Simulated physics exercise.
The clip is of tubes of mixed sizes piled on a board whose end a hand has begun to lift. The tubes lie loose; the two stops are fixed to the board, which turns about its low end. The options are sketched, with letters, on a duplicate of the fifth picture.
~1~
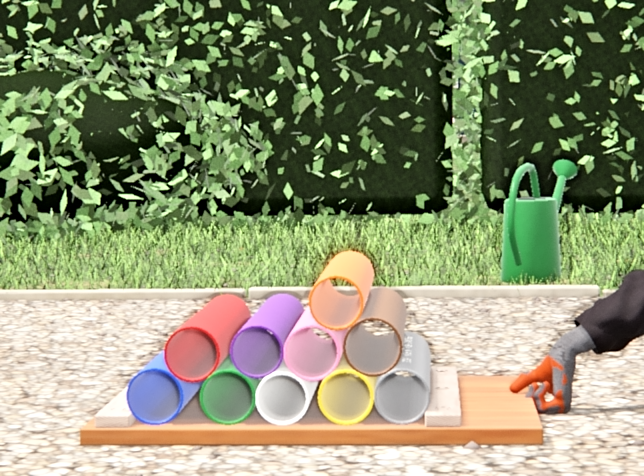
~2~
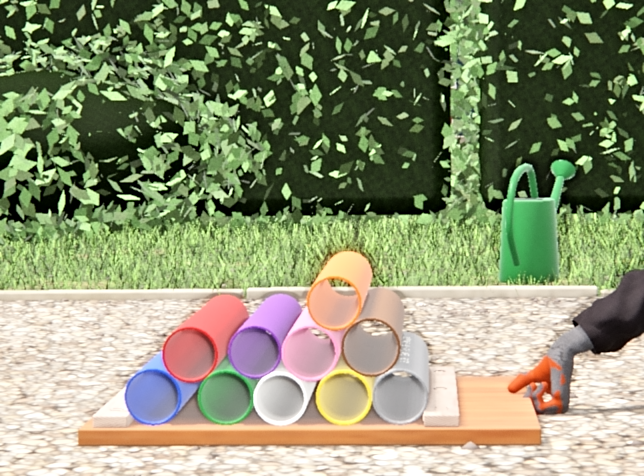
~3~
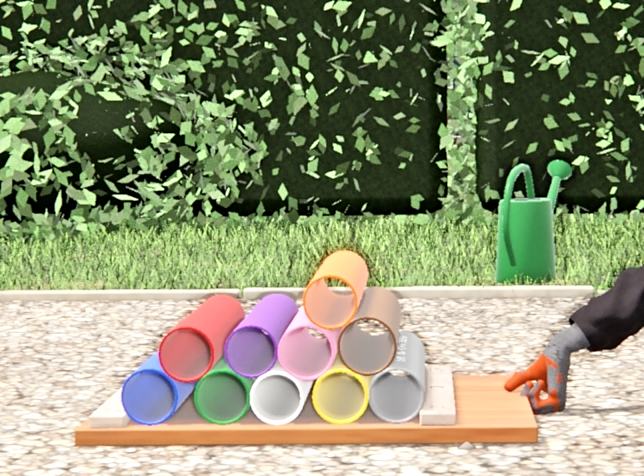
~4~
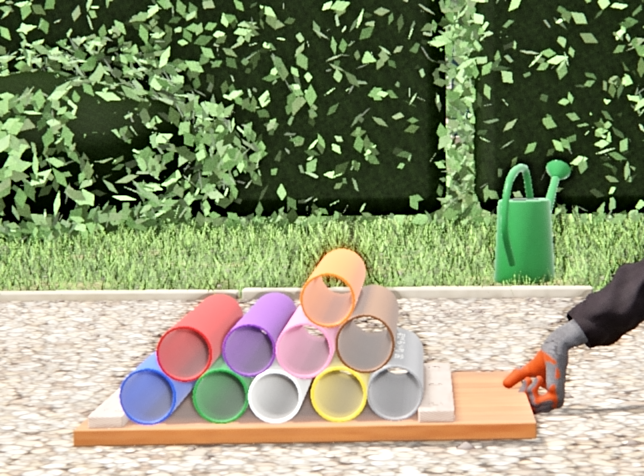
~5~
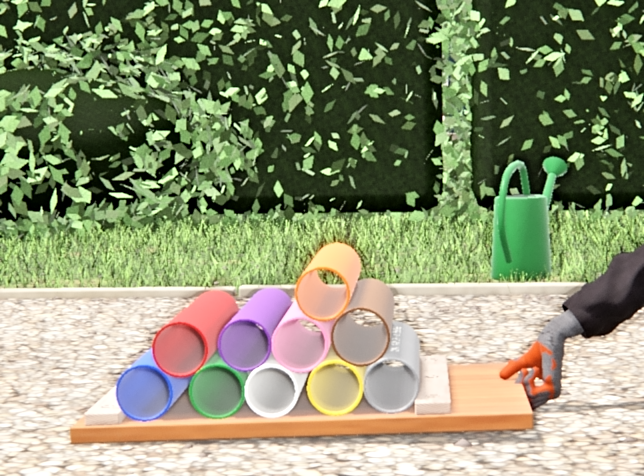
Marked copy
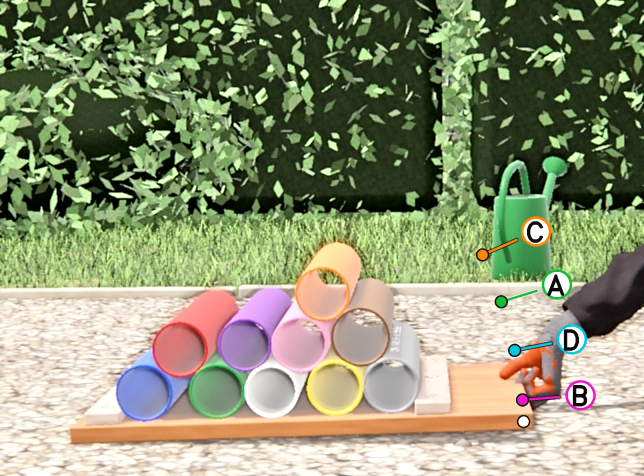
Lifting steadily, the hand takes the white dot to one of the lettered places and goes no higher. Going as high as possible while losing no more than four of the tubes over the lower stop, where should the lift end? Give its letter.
Stop at C.
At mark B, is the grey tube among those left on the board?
Yes.
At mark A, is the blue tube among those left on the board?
Yes.
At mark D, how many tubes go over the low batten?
With D, none.
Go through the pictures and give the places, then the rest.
Green tube (228, 397); white tube (283, 399); yellow tube (346, 397), in the first picture.
Yellow tube (344, 397); grey tube (400, 397), in the second picture.
Board (315, 402); grey tube (397, 396); brown tube (367, 346), in the third picture.
Board (314, 400); blue tube (148, 396); green tube (221, 396), in the fourth picture.
Board (311, 394); blue tube (144, 393); green tube (218, 391), in the fifth picture.
On the marked copy, A at (501, 302); B at (522, 400); C at (483, 255); D at (515, 350); the white dot at (523, 421).
Following C. Soon after the start, board at 15°.
Later, board at 23°.
In the end, board at 23°, none over the low batten.
As for the rest, A none over the low batten; B none over the low batten; D none over the low batten.
